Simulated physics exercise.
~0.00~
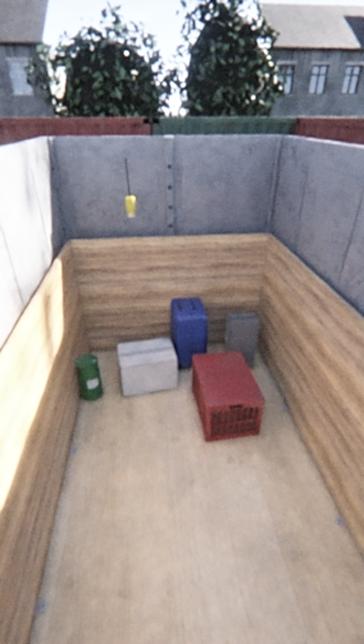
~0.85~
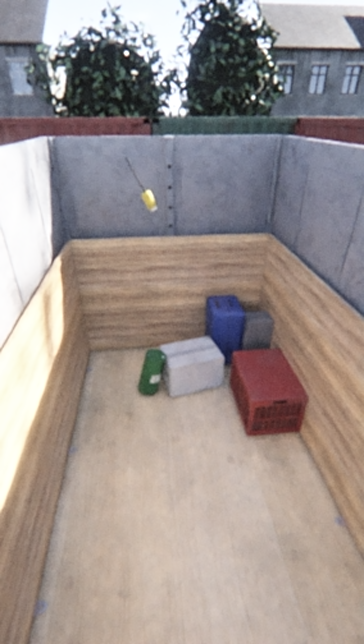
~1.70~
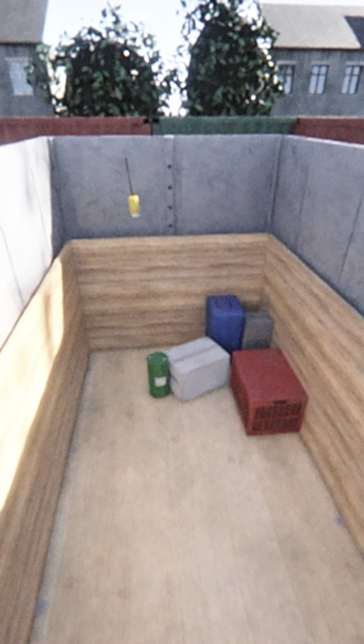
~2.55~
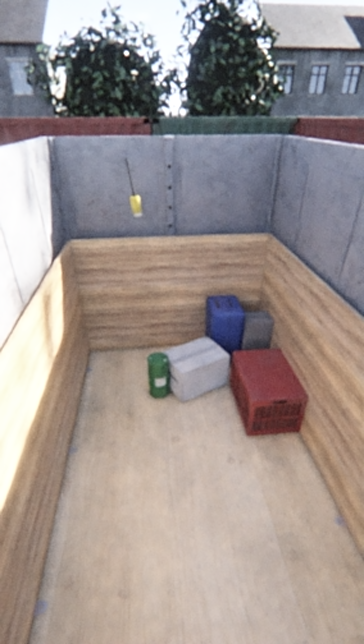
In a wood-lined load bay, a green canister, white box, blue case, grey box and red chest shift to the right while a hanging yellow object swings. The canister tilts, then rights itself, and everything comes to rest, with the items still standing towards the right.
